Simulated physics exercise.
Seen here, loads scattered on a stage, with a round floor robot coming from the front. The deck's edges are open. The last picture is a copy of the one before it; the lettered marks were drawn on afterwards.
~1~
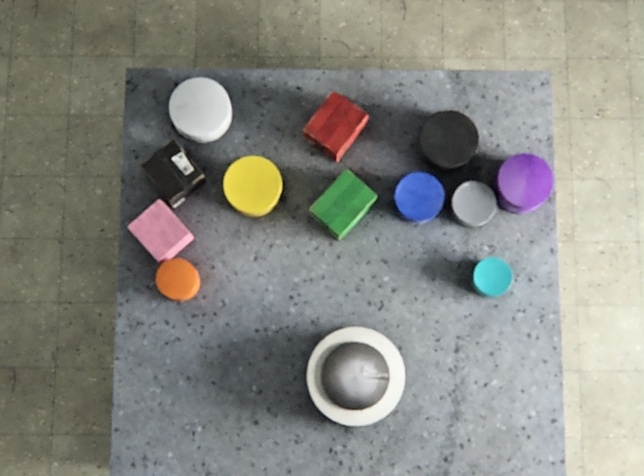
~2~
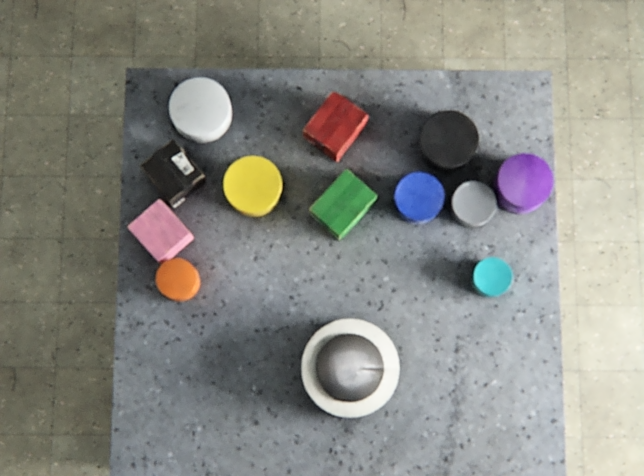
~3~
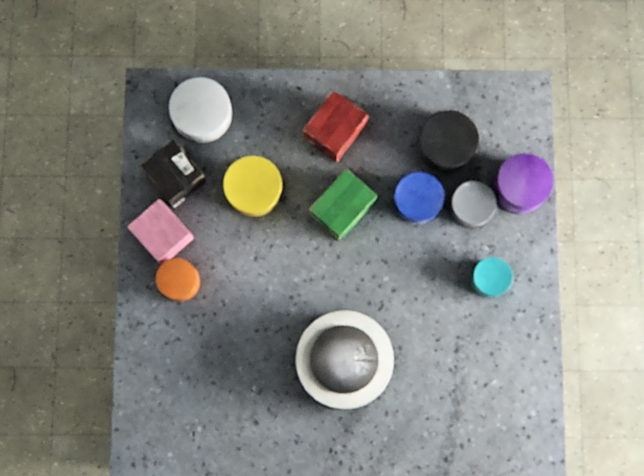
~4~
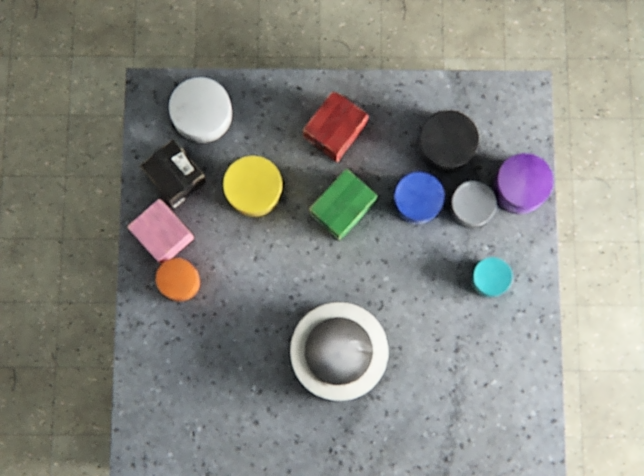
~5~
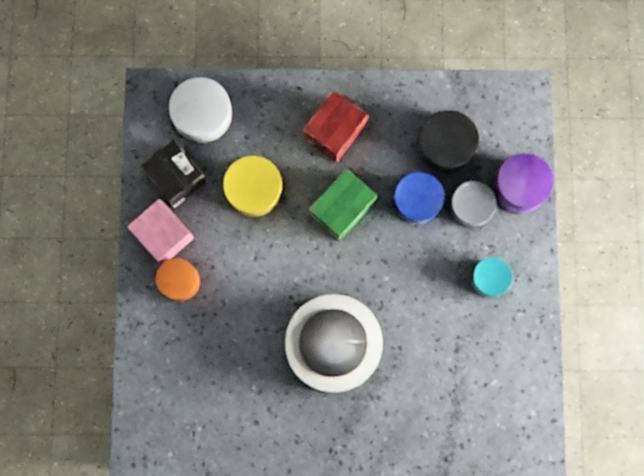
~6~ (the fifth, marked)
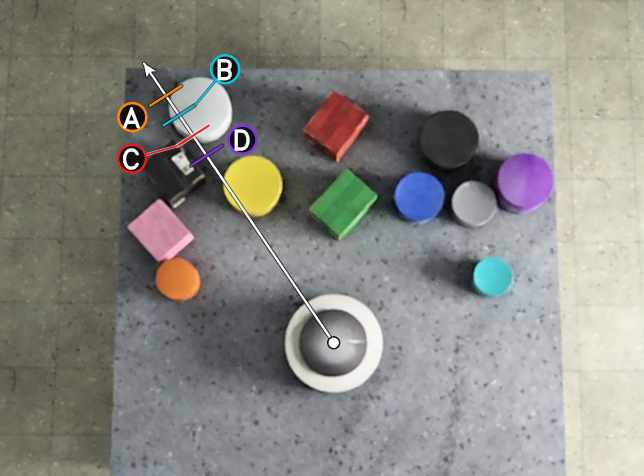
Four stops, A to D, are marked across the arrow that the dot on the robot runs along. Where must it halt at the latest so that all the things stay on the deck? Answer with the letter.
It should halt at C.
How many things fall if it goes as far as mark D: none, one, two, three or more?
By then, none.
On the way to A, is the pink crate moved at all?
No.
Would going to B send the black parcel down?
Yes.
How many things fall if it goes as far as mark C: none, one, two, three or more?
The count is none.
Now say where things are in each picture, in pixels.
Robot (355, 377); turquoise pail (491, 278); orange canister (178, 280), in the first picture.
Robot (350, 369); white canister (201, 111), in the second picture.
Robot (345, 360); green box (343, 206), in the third picture.
Robot (339, 352); purple canister (522, 184), in the fourth picture.
Robot (333, 344); pink crate (161, 233); blue pail (418, 199); yellow pail (253, 187), in the fifth picture.
On the marked copy, A at (166, 96); B at (180, 116); C at (193, 135); D at (207, 155); the arrow from (334, 343) to (144, 63); the white dot at (334, 343).
With C. Early on, robot (282, 268); purple canister (522, 184); pink crate (161, 233).
Further on, robot (232, 195); white canister (192, 94); black parcel (165, 171).
At the end, robot (196, 141); black parcel (126, 152); white canister (184, 70); nothing has fallen.
As for the rest, A drops the white canister and black parcel; B drops the white canister and black parcel; D is safe but short.
